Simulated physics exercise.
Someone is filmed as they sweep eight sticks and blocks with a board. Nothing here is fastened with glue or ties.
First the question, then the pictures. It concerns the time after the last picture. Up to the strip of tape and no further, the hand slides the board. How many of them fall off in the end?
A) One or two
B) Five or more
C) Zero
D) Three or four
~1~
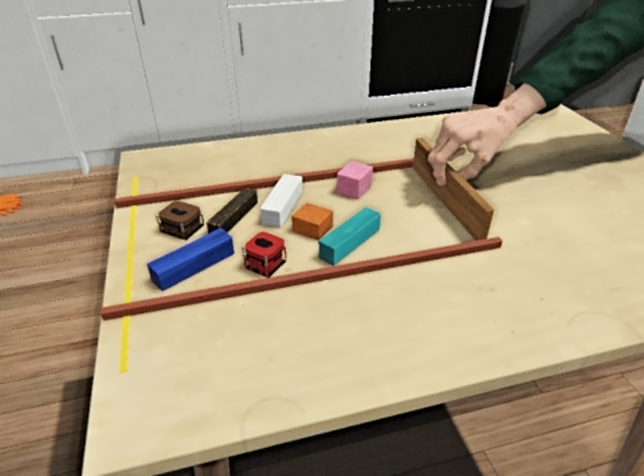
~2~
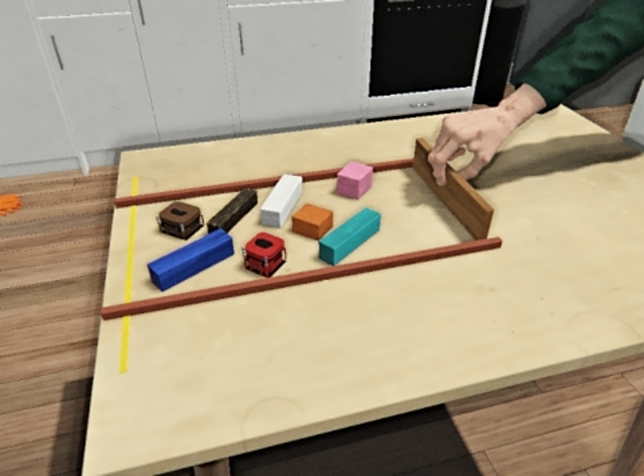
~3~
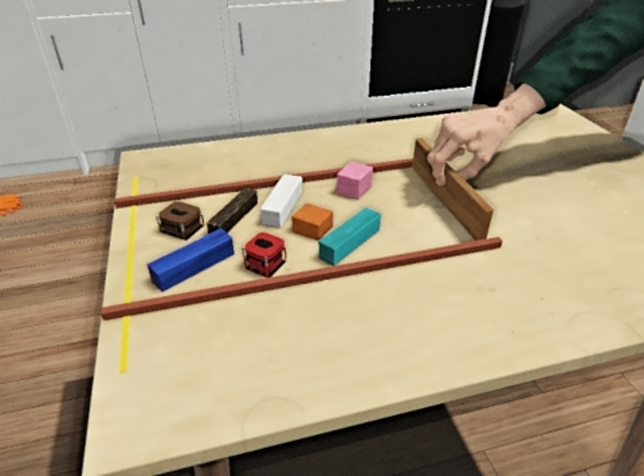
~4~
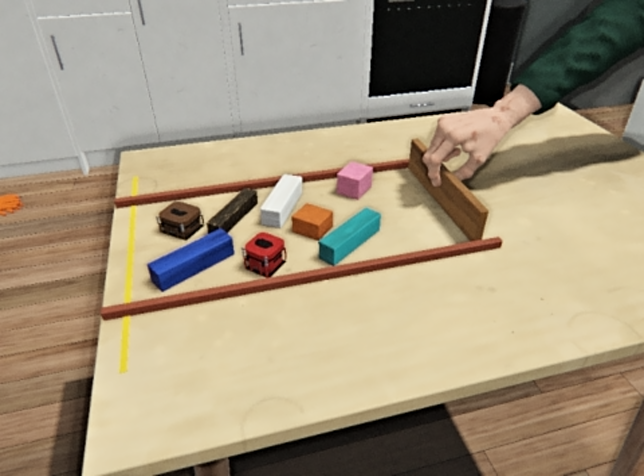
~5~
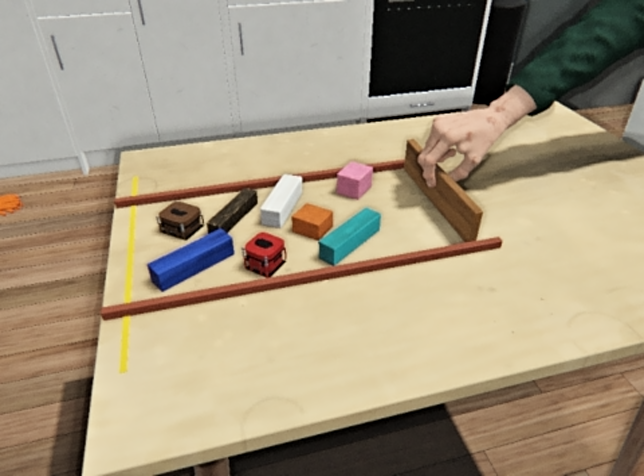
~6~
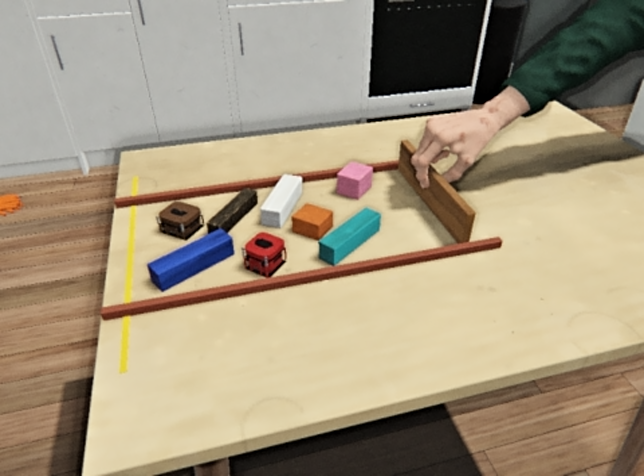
(B) Five or more.
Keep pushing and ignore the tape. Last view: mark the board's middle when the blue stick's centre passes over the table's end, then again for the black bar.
Roughly (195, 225); roughly (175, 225).
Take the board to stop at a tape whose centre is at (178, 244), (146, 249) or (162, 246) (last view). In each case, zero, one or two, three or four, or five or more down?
Falls: Either one or two; 5 or more; three to four.
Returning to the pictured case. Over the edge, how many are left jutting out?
It totals 1.
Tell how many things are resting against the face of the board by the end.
The number is 1.
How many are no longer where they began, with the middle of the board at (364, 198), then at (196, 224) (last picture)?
One spot: 2. Other spot: 8.
Soon after, none off yet; brown case at rest near (181, 221); blue stick at rest near (193, 259); black bar at rest near (231, 213).
At rest, the number that fall off is five or more; fallen, turquoise stick, orange block, white stick, red case, black bar, blue stick and brown case.
